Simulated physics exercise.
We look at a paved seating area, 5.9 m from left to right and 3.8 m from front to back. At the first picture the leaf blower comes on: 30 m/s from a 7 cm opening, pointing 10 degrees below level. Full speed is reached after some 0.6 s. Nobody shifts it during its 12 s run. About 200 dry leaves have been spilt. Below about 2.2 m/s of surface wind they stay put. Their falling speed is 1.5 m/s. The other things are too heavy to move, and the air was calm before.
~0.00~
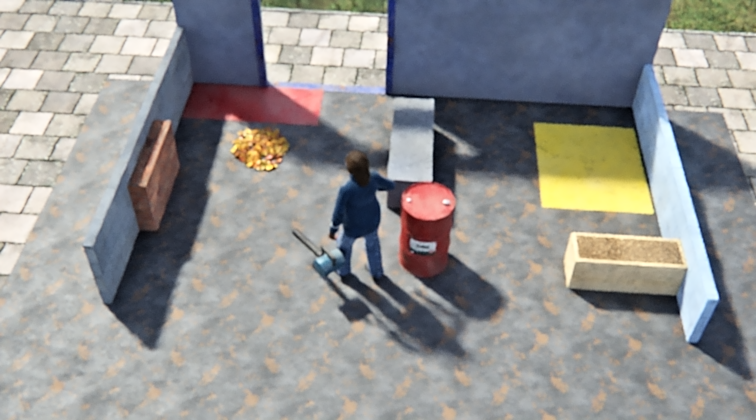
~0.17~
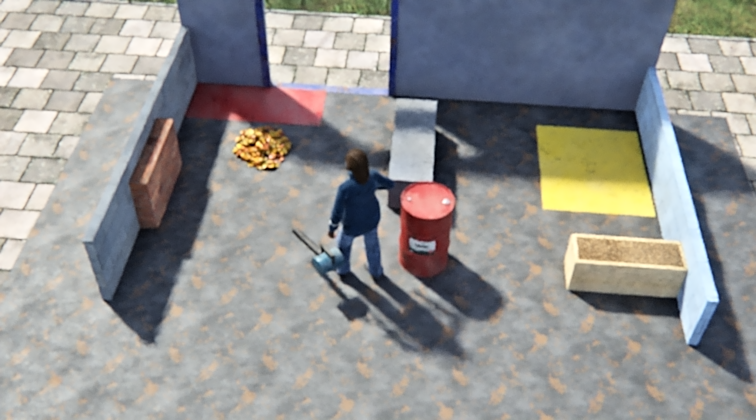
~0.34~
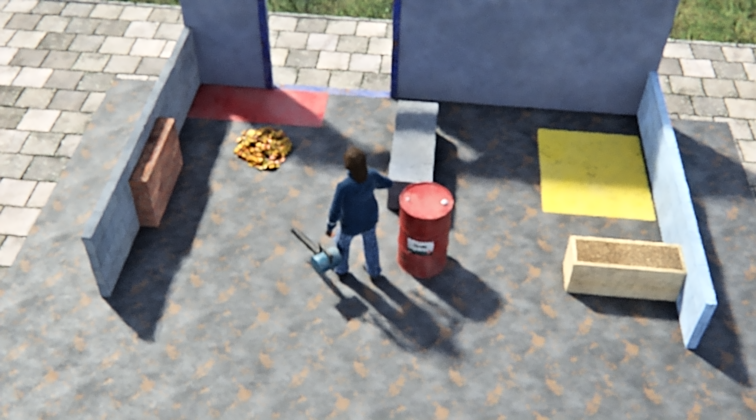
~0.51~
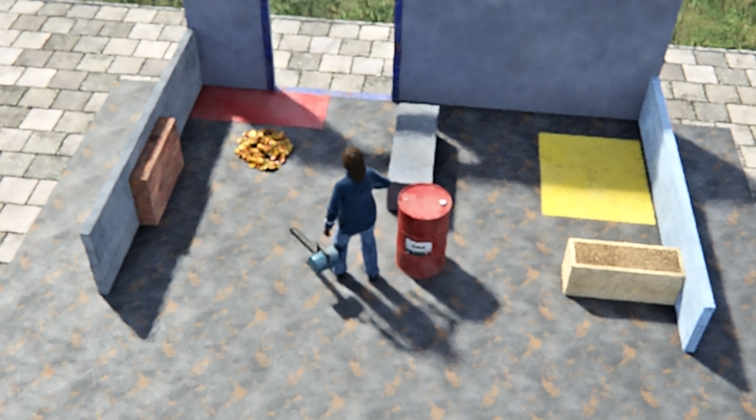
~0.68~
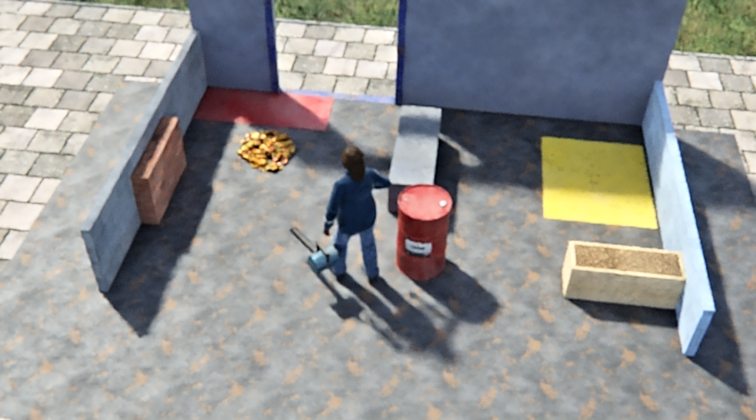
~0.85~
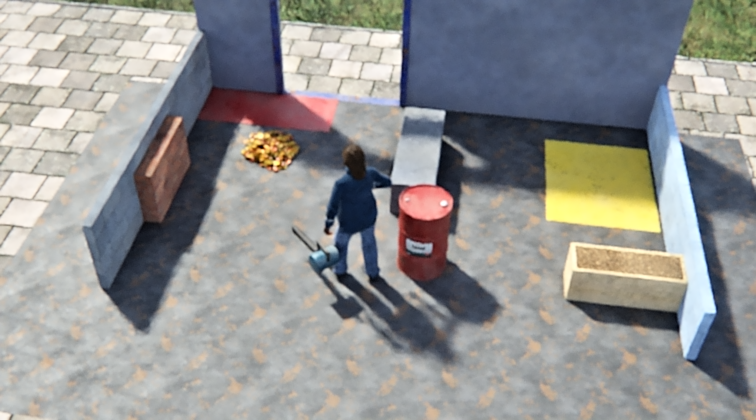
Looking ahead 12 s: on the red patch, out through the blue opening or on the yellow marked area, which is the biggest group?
It is red that takes the most.
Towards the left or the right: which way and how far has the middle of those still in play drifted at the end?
Towards the left, some 0.2 m.
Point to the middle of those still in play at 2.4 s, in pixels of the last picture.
At about (261, 117).
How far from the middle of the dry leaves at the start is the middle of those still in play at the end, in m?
Roughly 1.0 m.
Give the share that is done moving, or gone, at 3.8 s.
Near 30 %.
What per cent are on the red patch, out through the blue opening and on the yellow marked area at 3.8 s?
Roughly 70 % red, 0 % blue, 0 % yellow.
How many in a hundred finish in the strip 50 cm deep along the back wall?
Near 70 %.
After 2.4 s, 0 % are out through the blue opening, 58 % on the red patch and 0 % on the yellow marked area; the middle of those still in play is near (261, 117); 18 % have settled or left.
After 3.8 s, 0 % are out through the blue opening, 67 % on the red patch and 0 % on the yellow marked area; the middle of those still in play is near (261, 111); 30 % have settled or left.
After 6.6 s, 0 % are out through the blue opening, 71 % on the red patch and 0 % on the yellow marked area; the middle of those still in play is near (266, 105); 40 % have settled or left.
After 12.0 s, at the end, 1 % are out through the blue opening, 74 % on the red patch and 0 % on the yellow marked area; the middle of those still in play is near (271, 103).
